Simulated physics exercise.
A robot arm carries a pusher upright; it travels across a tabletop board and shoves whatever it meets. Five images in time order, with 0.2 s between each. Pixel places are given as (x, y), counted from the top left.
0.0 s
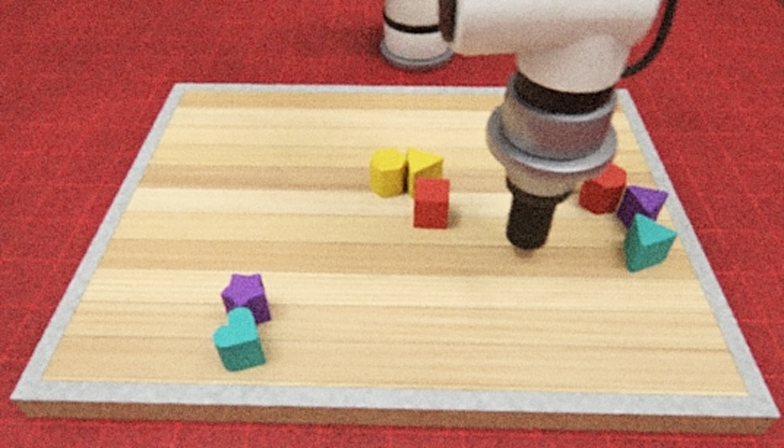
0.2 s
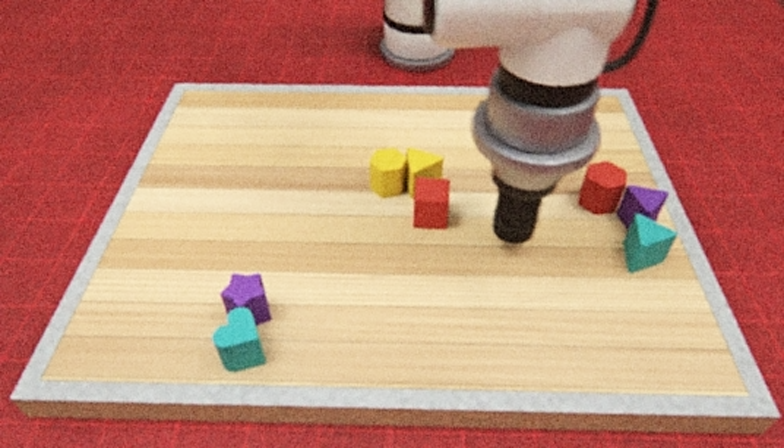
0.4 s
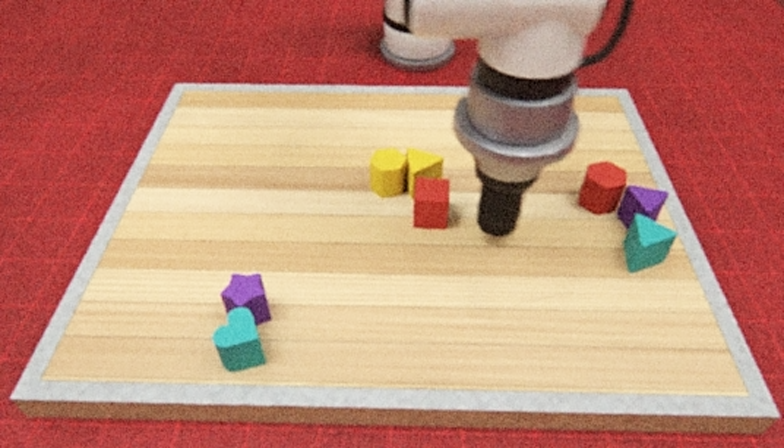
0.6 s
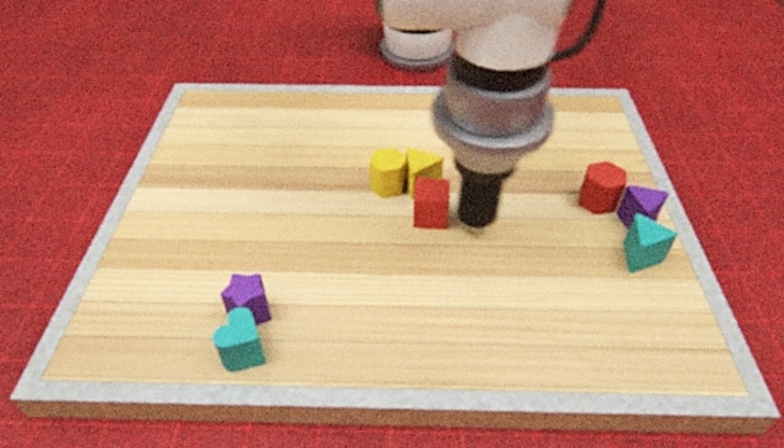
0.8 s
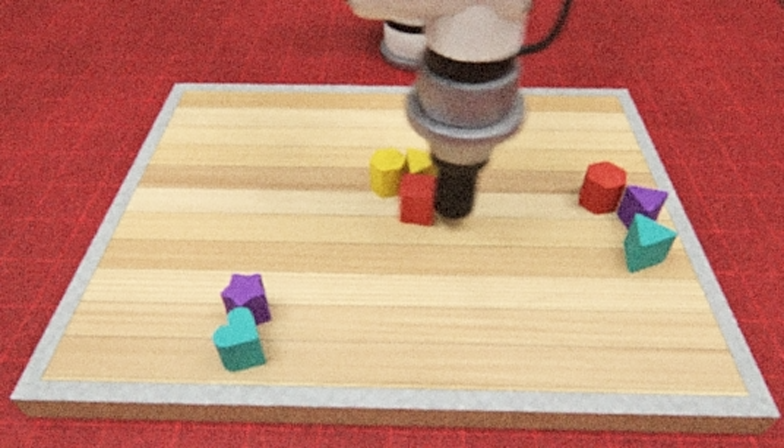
On a wooden board set on a red surface, a robot arm with a dark cylindrical tip moves left across open space while the scattered coloured blocks stay still. The tip then reaches the red square block and pushes it slightly left, beside the yellow blocks.
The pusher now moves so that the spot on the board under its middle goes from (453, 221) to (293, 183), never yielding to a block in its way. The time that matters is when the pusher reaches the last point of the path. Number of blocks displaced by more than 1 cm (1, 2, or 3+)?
Here I'd predict two blocks moving more than 1 cm.
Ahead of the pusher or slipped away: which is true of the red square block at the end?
I predict the pusher still has it in front.
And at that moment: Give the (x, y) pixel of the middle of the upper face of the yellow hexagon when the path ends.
Located at (367, 148).
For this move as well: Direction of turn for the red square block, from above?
It rotates counterclockwise.
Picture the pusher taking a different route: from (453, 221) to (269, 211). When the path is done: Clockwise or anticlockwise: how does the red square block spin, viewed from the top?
Rotates clockwise.
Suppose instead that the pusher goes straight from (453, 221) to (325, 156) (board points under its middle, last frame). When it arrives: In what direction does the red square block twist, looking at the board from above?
From above, counter-clockwise.
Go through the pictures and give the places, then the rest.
Pusher tip (526, 236); block tops, yellow hexagon (388, 159); red square block (432, 189); yellow triangular piece (421, 159), in the first frame.
Pusher (513, 230); blocks unchanged, in the second frame.
Pusher (497, 223); blocks unchanged, in the third frame.
Pusher (477, 215); blocks unchanged, in the fourth frame.
Pusher (454, 207); yellow hexagon (388, 159); red square block (418, 185); yellow triangular piece (421, 159), in the fifth frame.
On the path given first. One third of the way, pusher (395, 193); yellow hexagon (383, 155), turned 20° clockwise; red square block (359, 174); yellow triangular piece (417, 157), turned 25° clockwise.
Two thirds of the way, pusher (342, 181); yellow hexagon (367, 148), turned 95° clockwise; red square block (305, 165), turned 10° anticlockwise; yellow triangular piece (417, 157), turned 25° clockwise.
At the end, pusher (290, 168); yellow hexagon (367, 148), turned 95° clockwise; red square block (251, 156), turned 25° anticlockwise; yellow triangular piece (417, 157), turned 25° clockwise.
